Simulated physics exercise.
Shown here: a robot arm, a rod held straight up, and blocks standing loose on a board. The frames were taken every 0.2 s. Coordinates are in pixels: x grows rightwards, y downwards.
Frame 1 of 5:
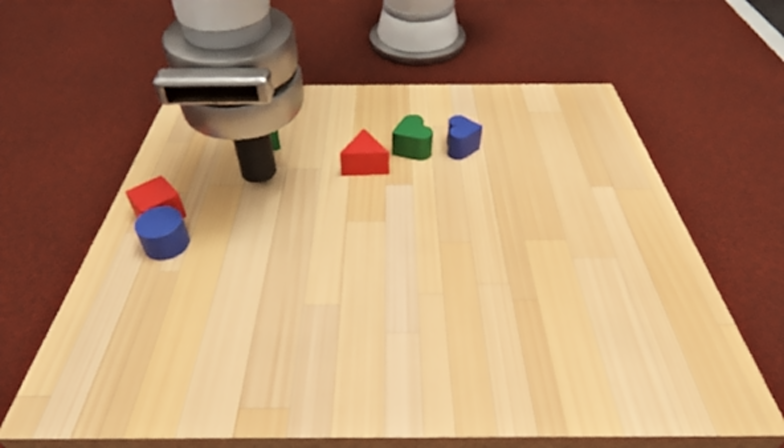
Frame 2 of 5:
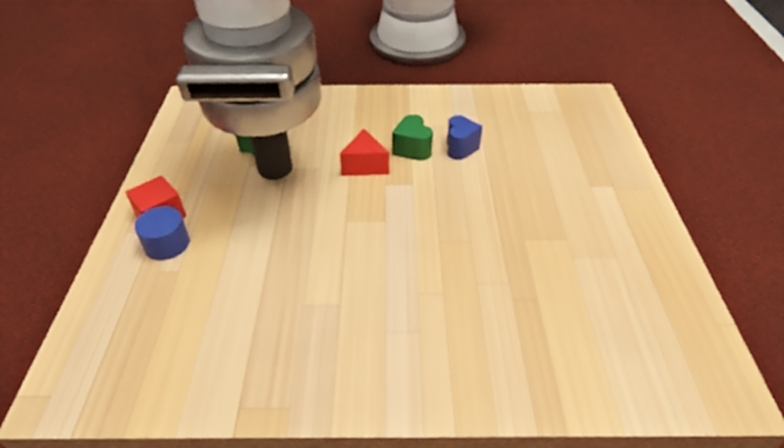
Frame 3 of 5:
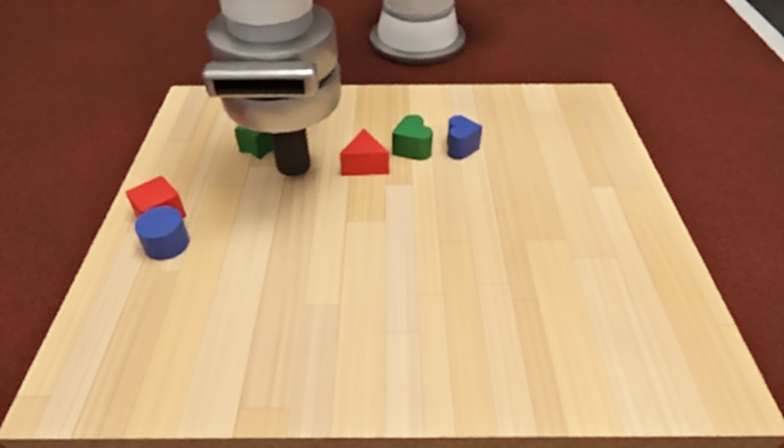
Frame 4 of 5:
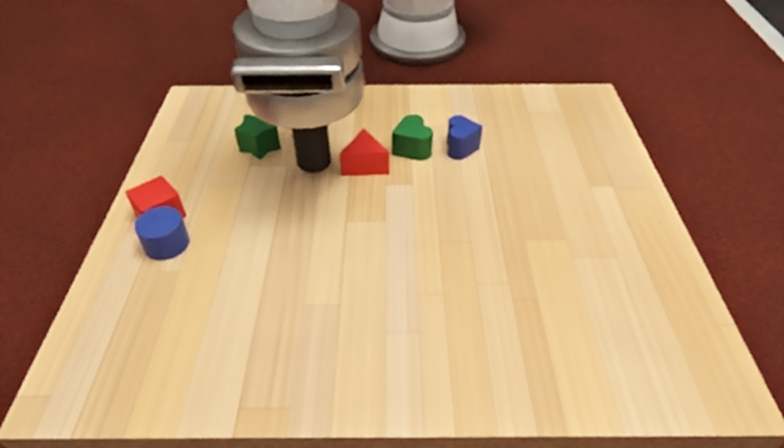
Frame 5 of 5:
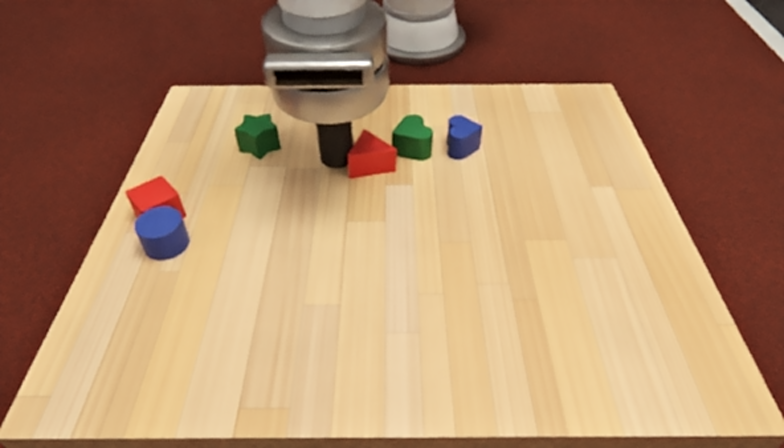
In the video, a robot arm moves its dark upright rod rightward across a wooden board, uncovering a green star, then nudges a red three-sided block slightly right and turns it, while the other red, green and blue blocks stay still.
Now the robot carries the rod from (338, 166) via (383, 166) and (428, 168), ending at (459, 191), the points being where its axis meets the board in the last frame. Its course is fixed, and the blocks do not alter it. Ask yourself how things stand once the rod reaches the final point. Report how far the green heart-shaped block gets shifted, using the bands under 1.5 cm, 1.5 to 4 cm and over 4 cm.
My estimate: In the 1.5 to 4 cm range.
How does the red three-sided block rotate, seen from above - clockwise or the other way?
It turns round anticlockwise.
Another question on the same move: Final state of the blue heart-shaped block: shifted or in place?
Moved away.
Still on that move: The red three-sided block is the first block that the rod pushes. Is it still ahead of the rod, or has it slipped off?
The rod moves past it.
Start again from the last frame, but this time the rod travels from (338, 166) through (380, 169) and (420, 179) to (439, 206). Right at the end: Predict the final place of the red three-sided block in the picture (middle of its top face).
Final place: (447, 145).
The first path, step by step. One third of the way, rod (383, 157); red three-sided block (415, 140), turned 35° anticlockwise; green heart-shaped block (423, 123).
Two thirds of the way, rod (429, 160); red three-sided block (461, 141), turned 45° anticlockwise; green heart-shaped block (428, 120), turned 15° anticlockwise; blue heart-shaped block (479, 122), turned 60° anticlockwise.
At the end, rod (460, 182); green star still; red three-sided block (472, 142), turned 50° anticlockwise; green heart-shaped block (428, 120), turned 15° anticlockwise; blue heart-shaped block (479, 122), turned 60° anticlockwise.
